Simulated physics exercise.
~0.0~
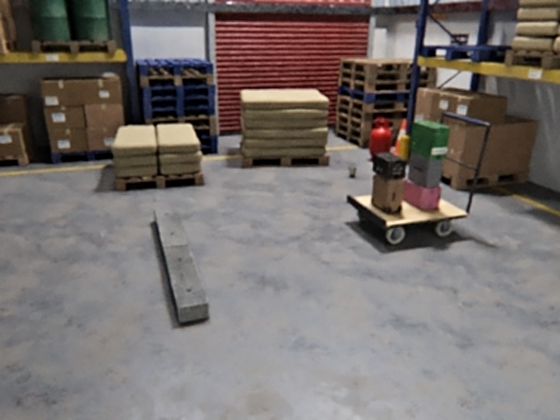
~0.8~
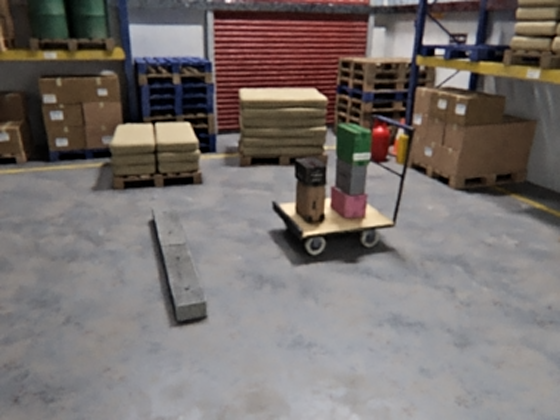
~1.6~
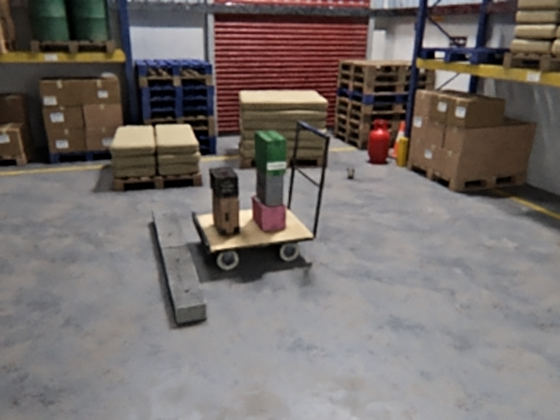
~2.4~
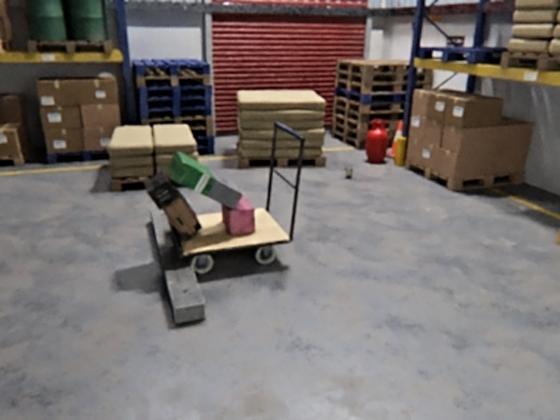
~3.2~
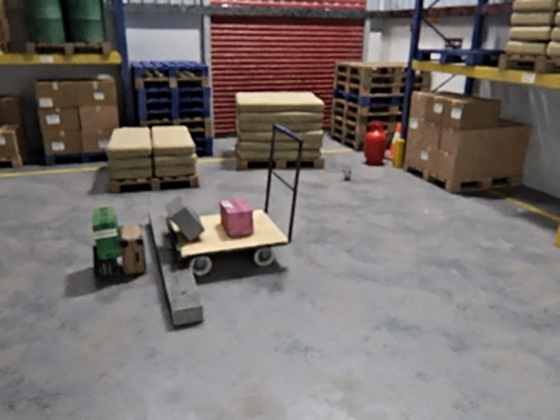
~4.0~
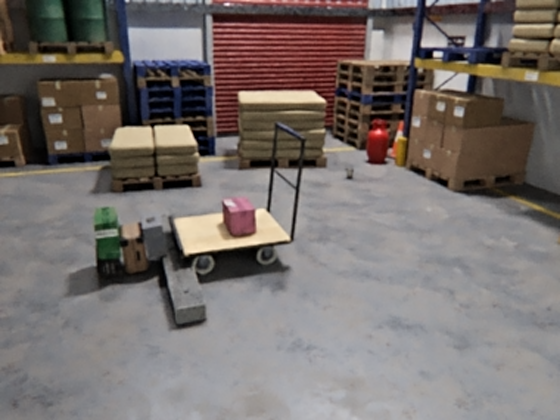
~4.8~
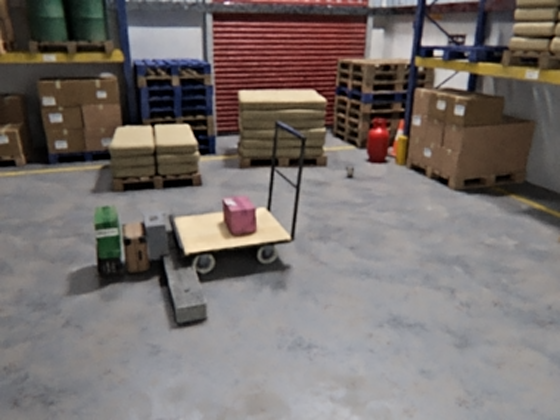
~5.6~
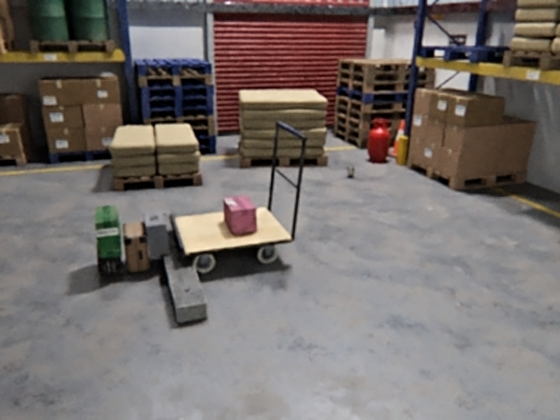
Flat cart rolling left into a low grey kerb and stopping, its stacked cases toppling onto the floor beyond, pink parcel staying aboard.
